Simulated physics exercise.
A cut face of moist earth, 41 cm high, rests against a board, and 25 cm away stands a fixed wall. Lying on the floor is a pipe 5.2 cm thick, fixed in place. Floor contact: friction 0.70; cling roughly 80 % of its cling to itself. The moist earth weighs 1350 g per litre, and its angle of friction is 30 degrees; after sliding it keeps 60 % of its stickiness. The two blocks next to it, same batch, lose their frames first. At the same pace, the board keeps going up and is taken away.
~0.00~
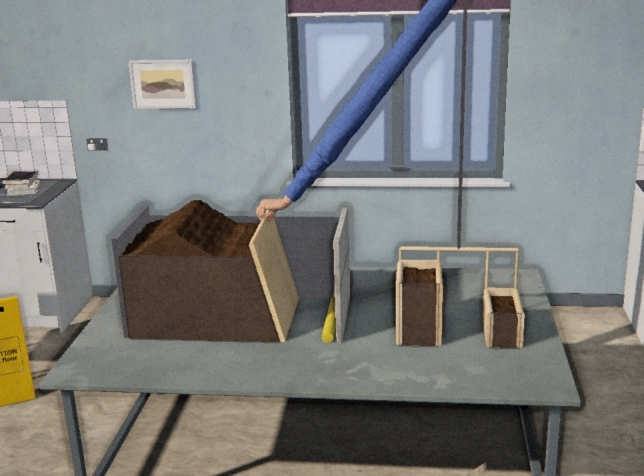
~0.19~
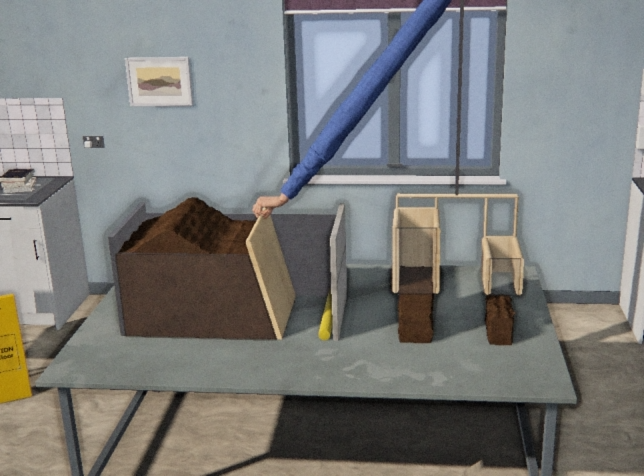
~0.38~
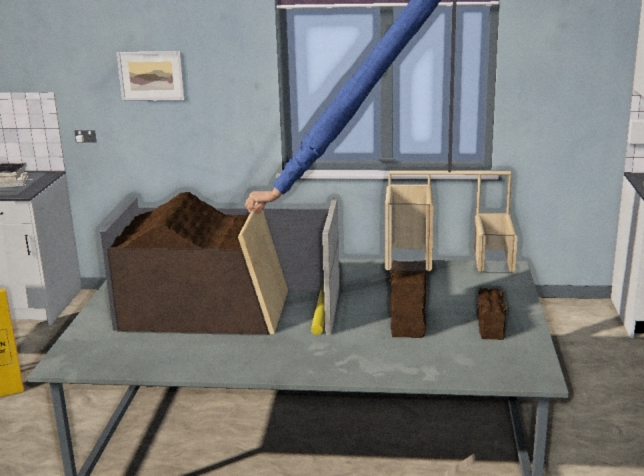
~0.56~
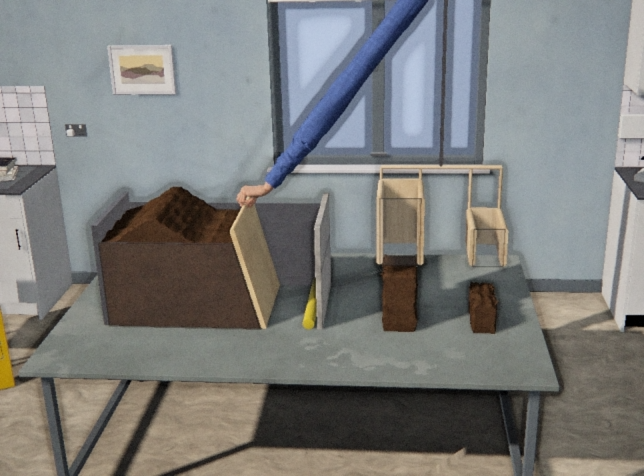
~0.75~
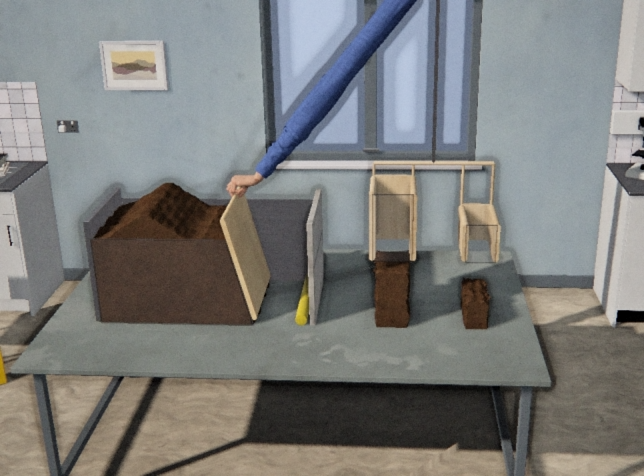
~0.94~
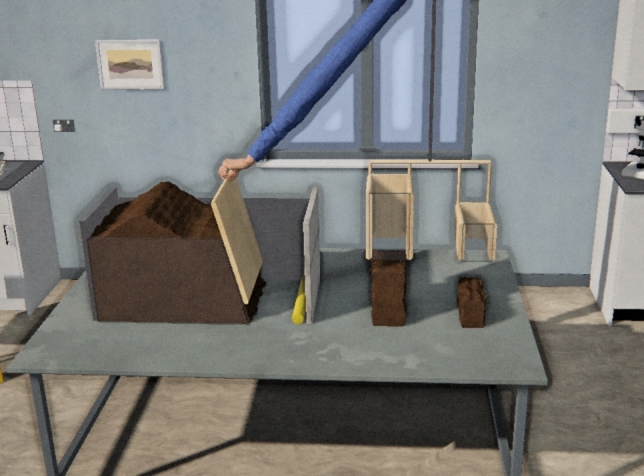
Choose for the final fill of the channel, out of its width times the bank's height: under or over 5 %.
Choice: Under.
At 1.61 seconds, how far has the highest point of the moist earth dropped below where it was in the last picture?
Measured change: Around 0 cm.
By 1.25 s, the face still stands, with nothing on top of the pipe; the channel is 0 % full.
By 1.61 s, the face still stands, with nothing on top of the pipe; the channel is 0 % full.
By 1.98 s, the face still stands, with nothing on top of the pipe; the channel is 0 % full.
By 2.35 s, the face still stands, with nothing on top of the pipe; the channel is 0 % full.
By 2.40 s, at the end, the face still stands, with nothing on top of the pipe; the channel is 0 % full.
